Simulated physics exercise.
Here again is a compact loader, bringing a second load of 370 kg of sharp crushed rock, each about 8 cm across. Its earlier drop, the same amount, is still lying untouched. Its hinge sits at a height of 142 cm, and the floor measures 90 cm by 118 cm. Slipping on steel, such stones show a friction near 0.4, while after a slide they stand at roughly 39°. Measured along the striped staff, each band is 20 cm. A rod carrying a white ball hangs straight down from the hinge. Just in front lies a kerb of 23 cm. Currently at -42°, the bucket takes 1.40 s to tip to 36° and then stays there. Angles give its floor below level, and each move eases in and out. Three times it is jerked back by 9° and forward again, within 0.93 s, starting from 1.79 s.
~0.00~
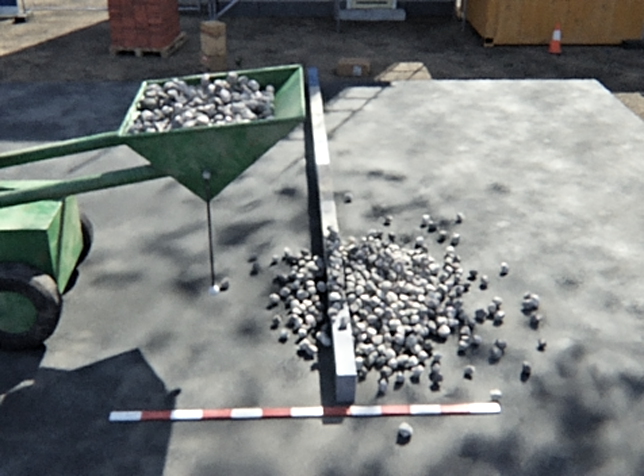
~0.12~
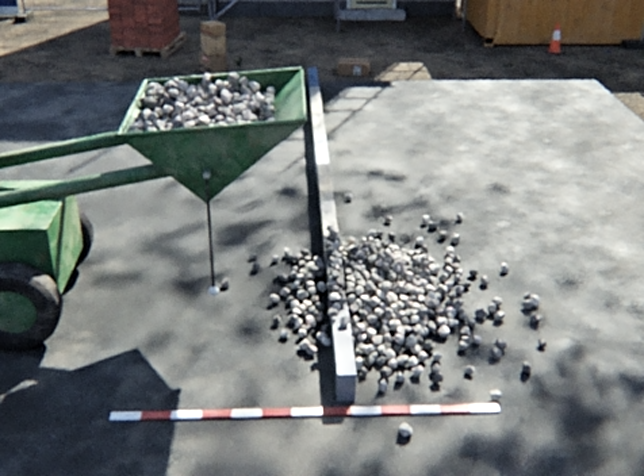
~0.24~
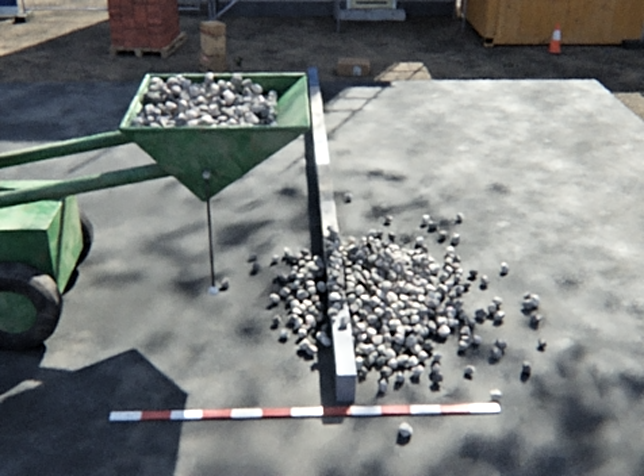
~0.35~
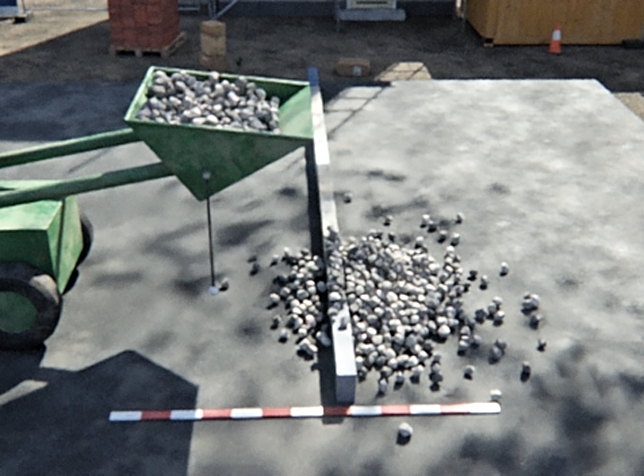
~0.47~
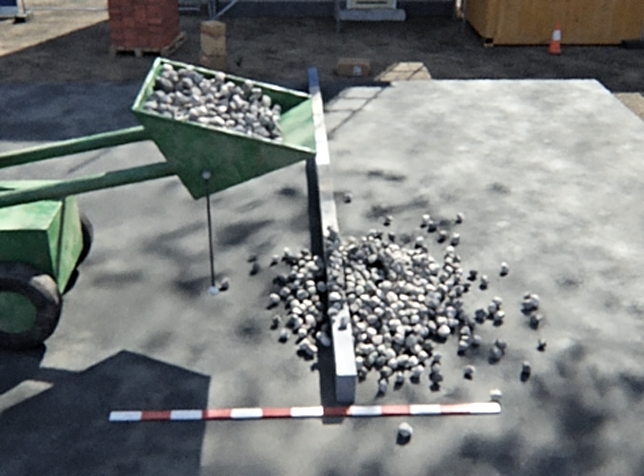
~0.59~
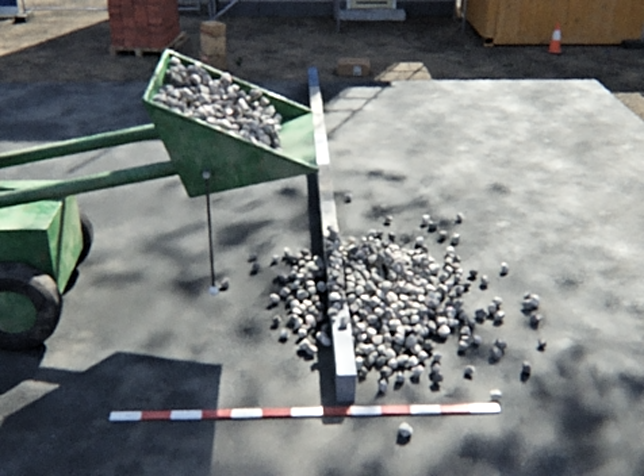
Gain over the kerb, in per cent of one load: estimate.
Approx. 51 %.
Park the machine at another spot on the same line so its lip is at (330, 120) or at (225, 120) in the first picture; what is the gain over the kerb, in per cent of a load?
About 80 per cent from the first spot and 0 per cent from the second.
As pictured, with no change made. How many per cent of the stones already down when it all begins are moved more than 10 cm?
Roughly 5 % of them.
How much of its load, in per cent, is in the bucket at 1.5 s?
That works out to about 70 %.
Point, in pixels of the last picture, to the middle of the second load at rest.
Near (345, 284).
After 1.0 s the floor is at 24°; in per cent of one load, 100 in the bucket, 14 on this side of the kerb, 86 over the kerb; the foremost stones are at (518, 298).
After 1.5 s the floor is at 36°; in per cent of one load, 68 in the bucket, 46 on this side of the kerb, 87 over the kerb; the foremost stones are at (518, 298).
After 3.2 s the floor is at 36°; in per cent of one load, 0 in the bucket, 62 on this side of the kerb, 138 over the kerb; the foremost stones are at (530, 301).
After 5.8 s the floor is at 36°; in per cent of one load, 0 in the bucket, 62 on this side of the kerb, 138 over the kerb; the foremost stones are at (530, 301). Net gain over the kerb, 51.
